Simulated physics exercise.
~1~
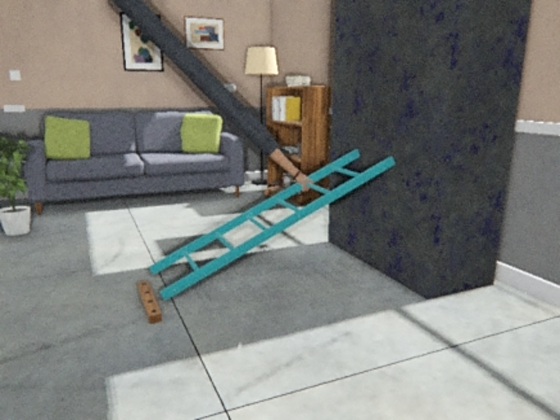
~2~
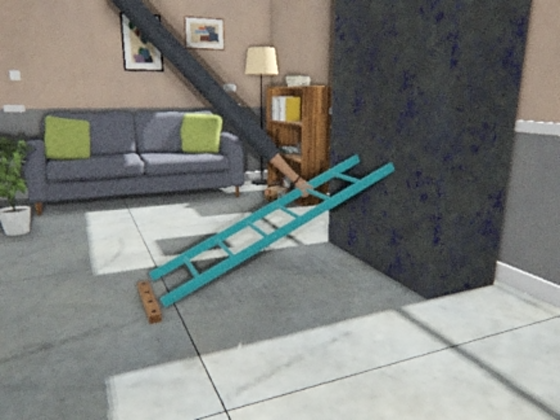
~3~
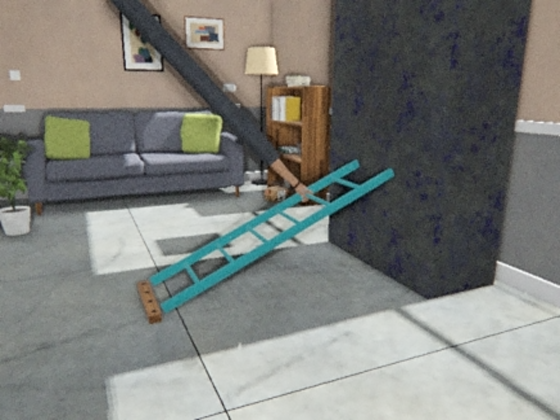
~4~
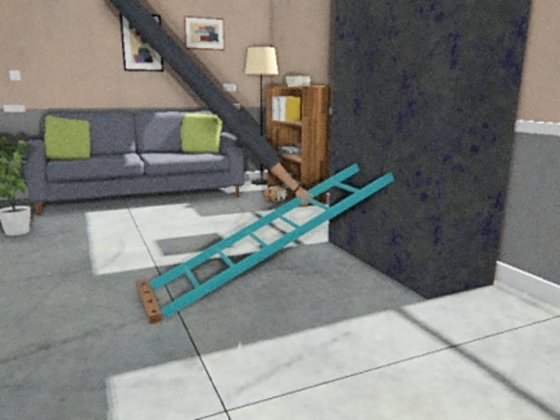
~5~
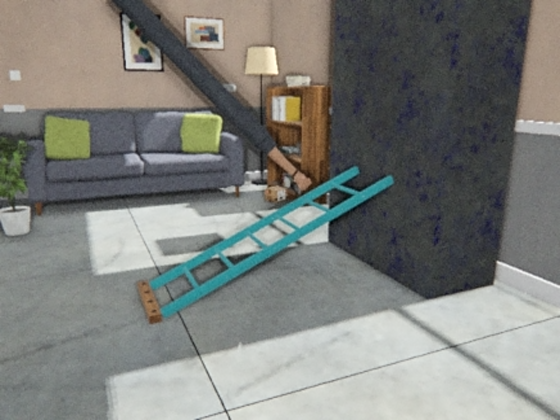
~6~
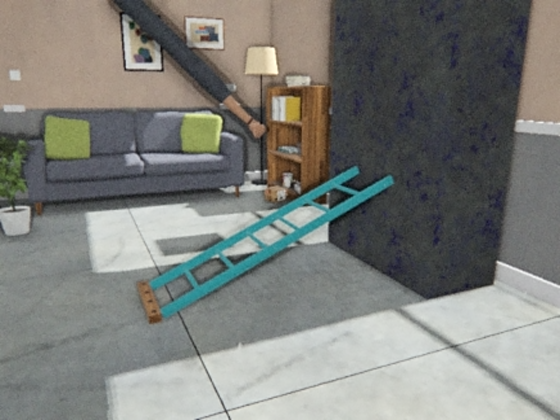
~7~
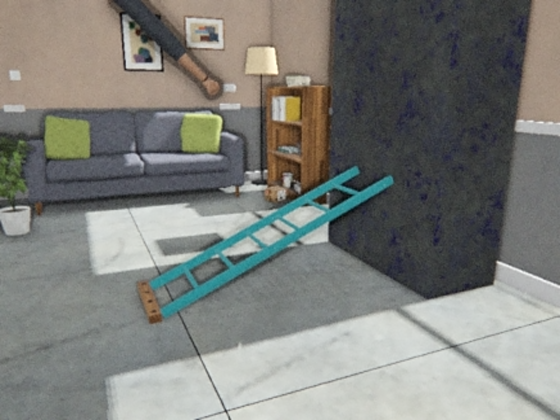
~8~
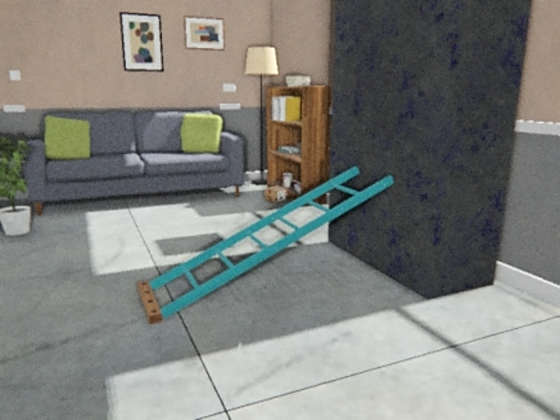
In a living room, a hand leans a turquoise gate against a cupboard and withdraws.
